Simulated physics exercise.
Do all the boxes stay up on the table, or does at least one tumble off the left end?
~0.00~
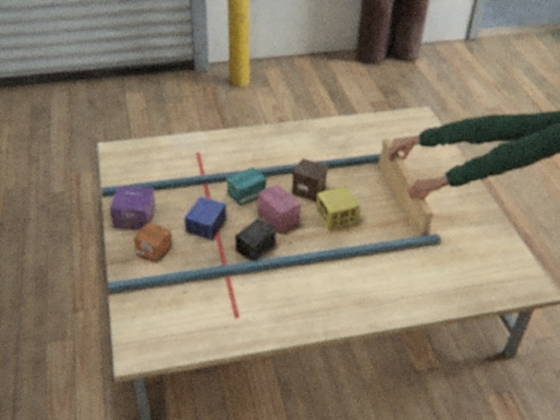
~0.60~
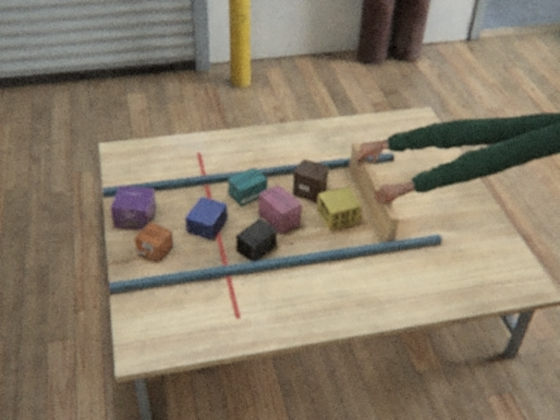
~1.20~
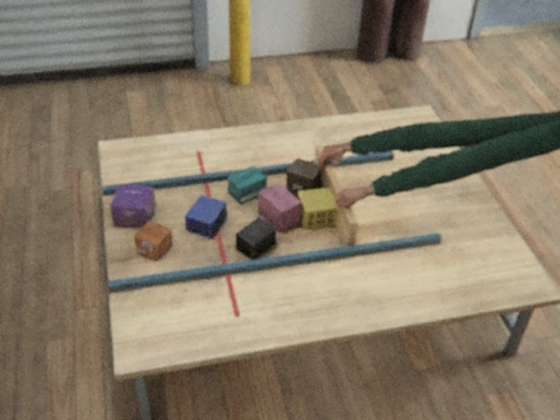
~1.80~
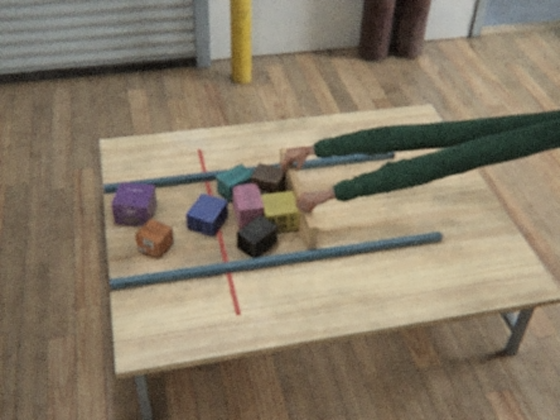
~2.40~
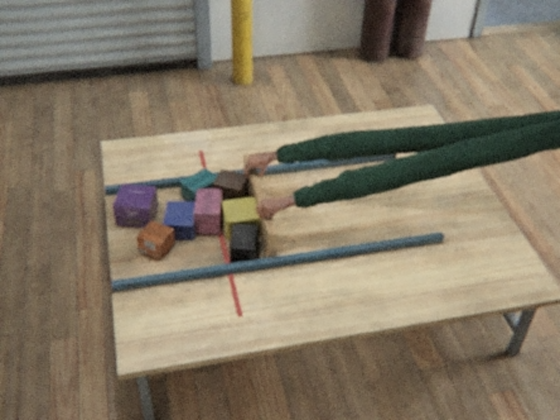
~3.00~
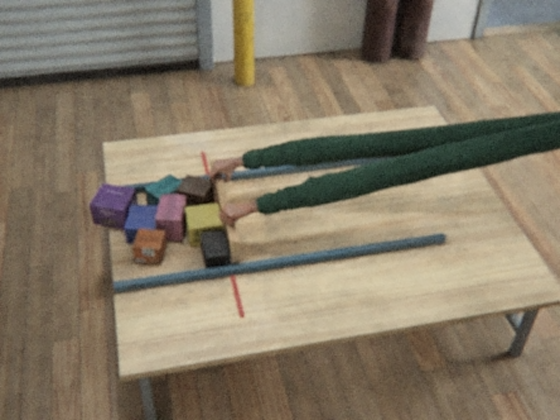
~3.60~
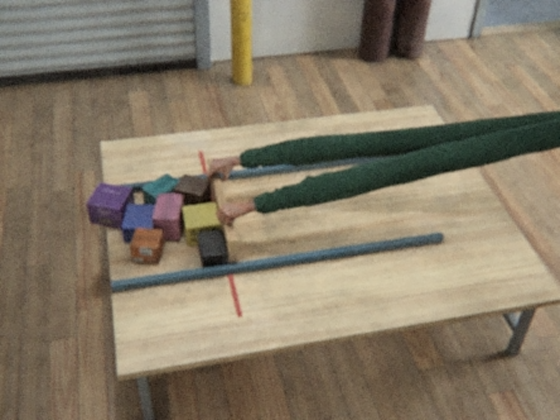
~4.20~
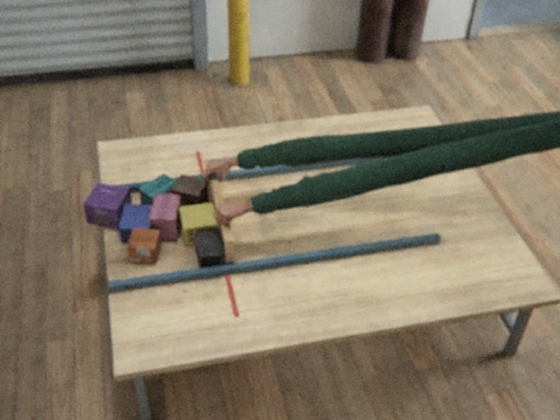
All the boxes stay up on the table. The plank stops at the red tape with the purple box at the left edge, and none of them falls.
